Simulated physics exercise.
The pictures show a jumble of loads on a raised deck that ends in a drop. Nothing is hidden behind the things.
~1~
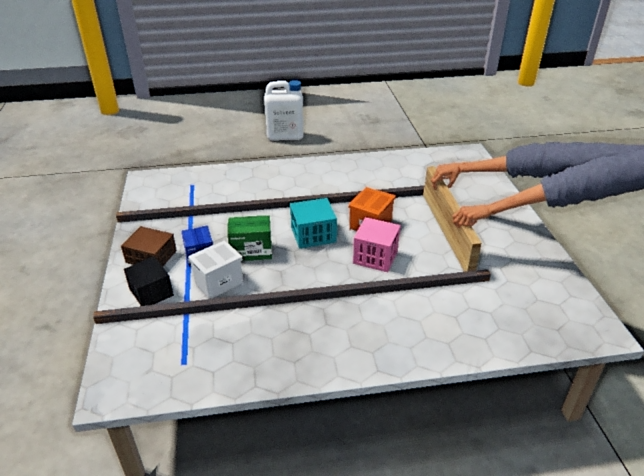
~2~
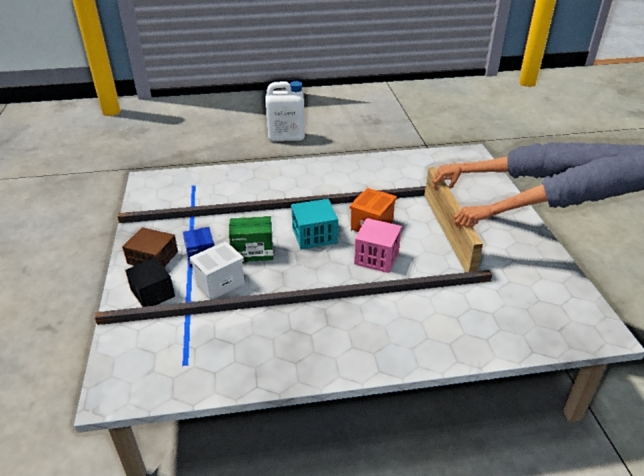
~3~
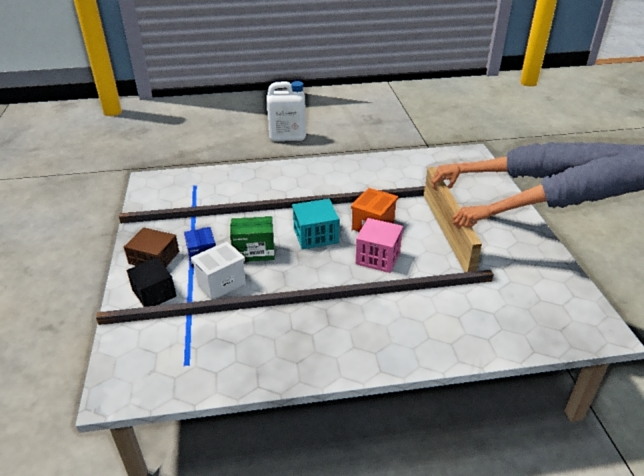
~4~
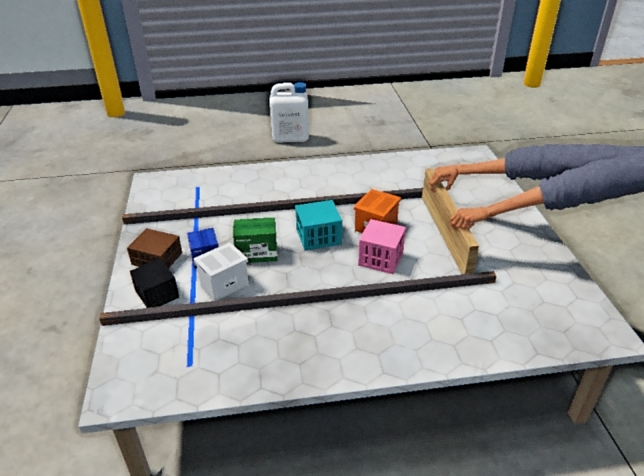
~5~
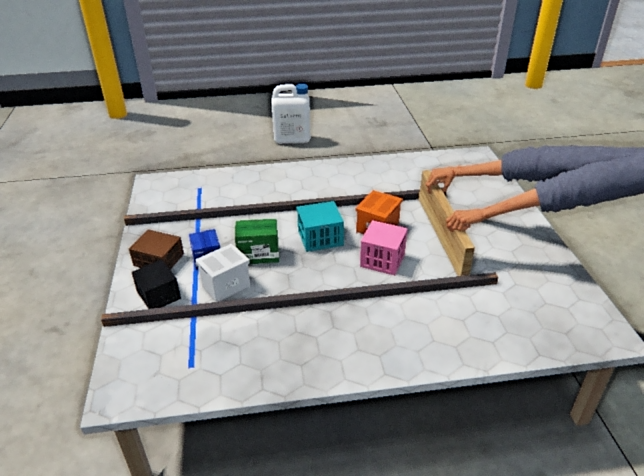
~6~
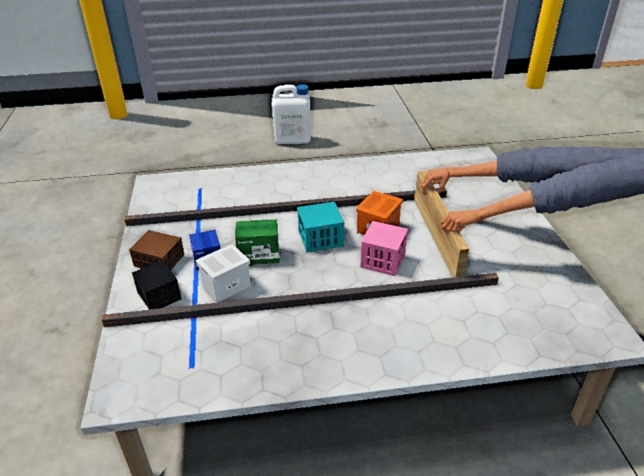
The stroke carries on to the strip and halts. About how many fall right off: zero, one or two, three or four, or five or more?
The number that fall off is three or four.
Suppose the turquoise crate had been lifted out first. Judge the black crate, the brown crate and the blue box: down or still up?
The black crate tumbles off; the brown crate falls; the blue box tumbles off.
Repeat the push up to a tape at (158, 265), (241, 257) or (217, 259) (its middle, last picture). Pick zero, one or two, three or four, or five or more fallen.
One after another: More than four; 1 or 2; one to two.
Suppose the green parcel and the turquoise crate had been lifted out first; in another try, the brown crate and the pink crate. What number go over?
Fallen: 2, and 2 in the other try.
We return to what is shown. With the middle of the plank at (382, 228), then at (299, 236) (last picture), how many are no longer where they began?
By then 3, and 6.
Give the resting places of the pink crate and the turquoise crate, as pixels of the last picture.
The pink crate at (174, 276), the turquoise crate at (139, 247).
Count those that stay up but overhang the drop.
The number is 0.
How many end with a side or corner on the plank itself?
The number is 2.
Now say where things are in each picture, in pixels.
The first picture shows brown crate (149, 248); black crate (149, 282); blue box (198, 246); plank (449, 217); tape (189, 258).
The second picture shows black crate (150, 283); white tote (219, 272).
The third picture shows blue box (201, 247); plank (450, 218).
The fourth picture shows brown crate (155, 250); pink crate (382, 247).
The fifth picture shows black crate (156, 285); orange tote (379, 216).
The sixth picture shows brown crate (158, 252); black crate (157, 286); blue box (206, 250); plank (439, 222); tape (197, 261).
A little later, none off yet; brown crate at rest near (158, 252); black crate at rest near (157, 286); blue box at rest near (206, 250).
Next, none off yet; brown crate shifted about its own width near (114, 258); black crate at rest near (157, 286); blue box shifted well along near (149, 254).
When it is over, the number that fall off is three or four; down, green parcel, blue box, black crate and brown crate.
